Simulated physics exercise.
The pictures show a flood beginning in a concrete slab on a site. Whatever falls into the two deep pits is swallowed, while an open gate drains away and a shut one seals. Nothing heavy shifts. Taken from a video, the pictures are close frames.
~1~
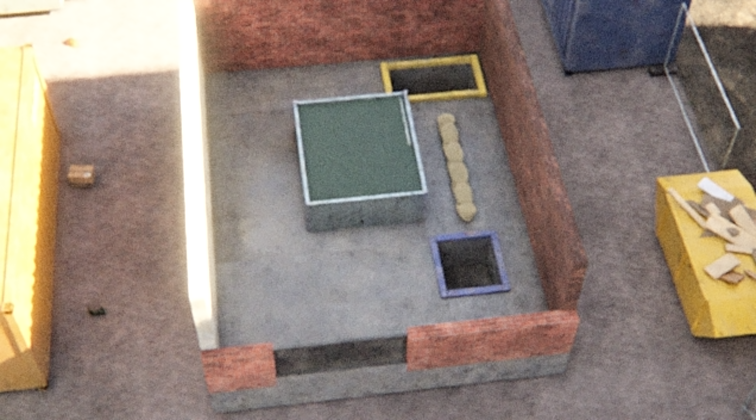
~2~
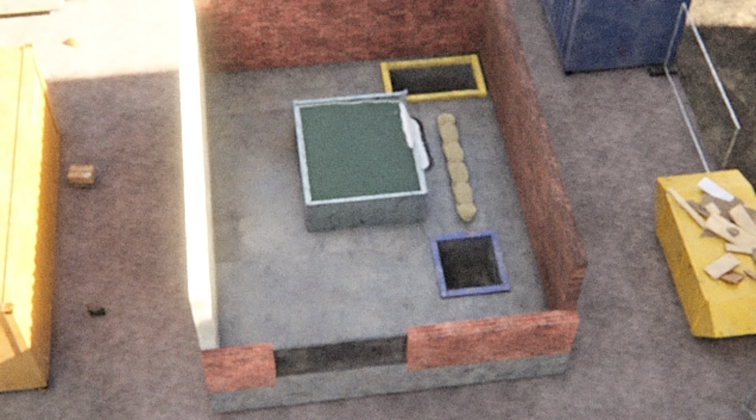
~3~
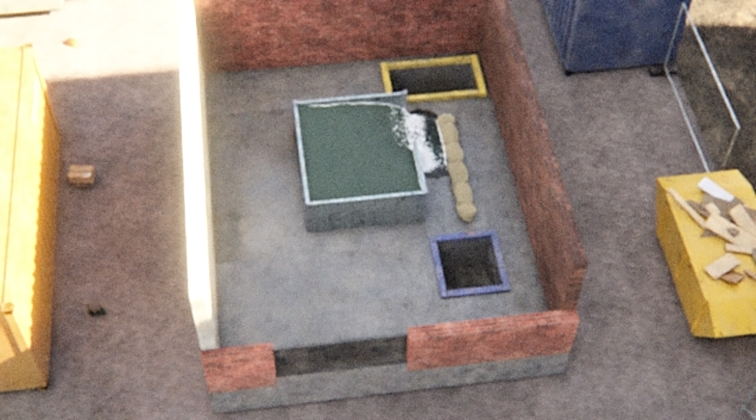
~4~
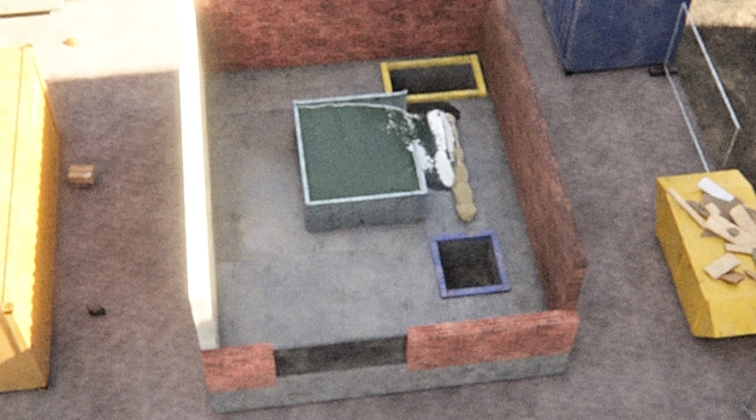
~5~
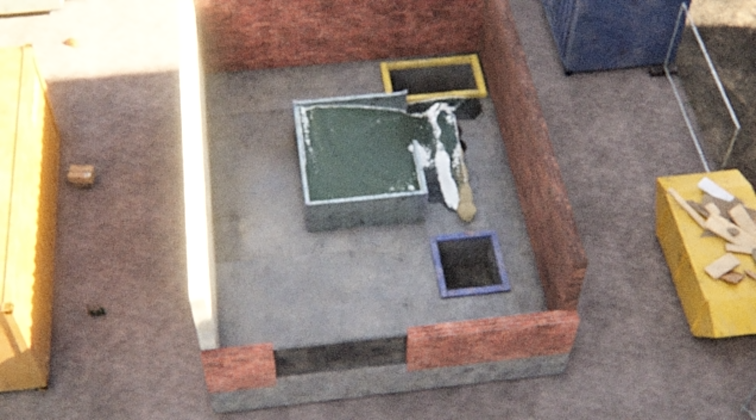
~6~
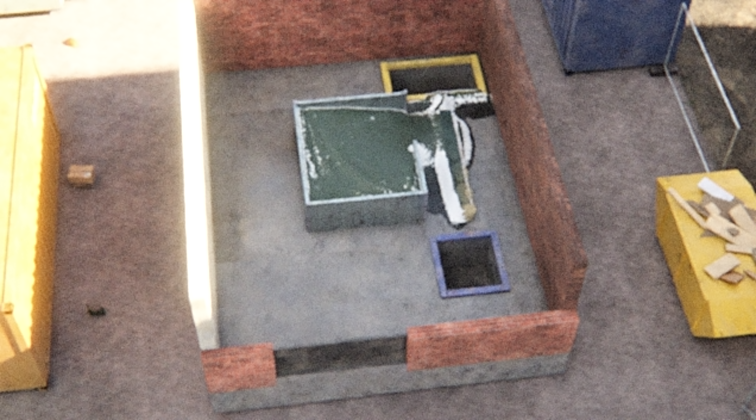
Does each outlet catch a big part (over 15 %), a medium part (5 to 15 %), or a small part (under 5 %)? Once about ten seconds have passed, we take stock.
Parts caught - gate: A small part; yellow pit: A big part; blue pit: A big part.
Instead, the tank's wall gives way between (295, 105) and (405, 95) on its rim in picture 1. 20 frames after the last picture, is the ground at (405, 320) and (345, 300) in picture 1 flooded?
Result, point by point: Unwetted; unwetted.
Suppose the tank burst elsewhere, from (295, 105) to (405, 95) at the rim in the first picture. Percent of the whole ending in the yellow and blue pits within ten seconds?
Yellow 25 %, blue 6 %.
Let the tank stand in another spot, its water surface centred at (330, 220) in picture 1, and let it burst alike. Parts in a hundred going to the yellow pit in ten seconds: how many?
Within ten seconds the yellow pit collects 15 percent of the total.
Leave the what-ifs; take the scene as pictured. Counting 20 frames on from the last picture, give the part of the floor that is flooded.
Close to 40 in a hundred, I think.
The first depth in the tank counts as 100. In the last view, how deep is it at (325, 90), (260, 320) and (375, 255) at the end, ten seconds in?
About 2, 10, 4 %.
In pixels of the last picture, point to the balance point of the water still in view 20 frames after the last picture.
Somewhere near (403, 174).
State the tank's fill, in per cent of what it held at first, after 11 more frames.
I'd say some 56 %.
A moment on, water covers 20 % of the floor; the gate 0 %, the yellow pit 4 %, the blue pit 1 %.
Next, water covers 25 % of the floor; the gate 0 %, the yellow pit 10 %, the blue pit 3 %.
Then, water covers 40 % of the floor; the gate 0 %, the yellow pit 17 %, the blue pit 7 %.
Later, water covers 55 % of the floor; the gate 0 %, the yellow pit 23 %, the blue pit 14 %.
In the end, water covers 90 % of the floor; the gate 0 %, the yellow pit 26 %, the blue pit 20 %.
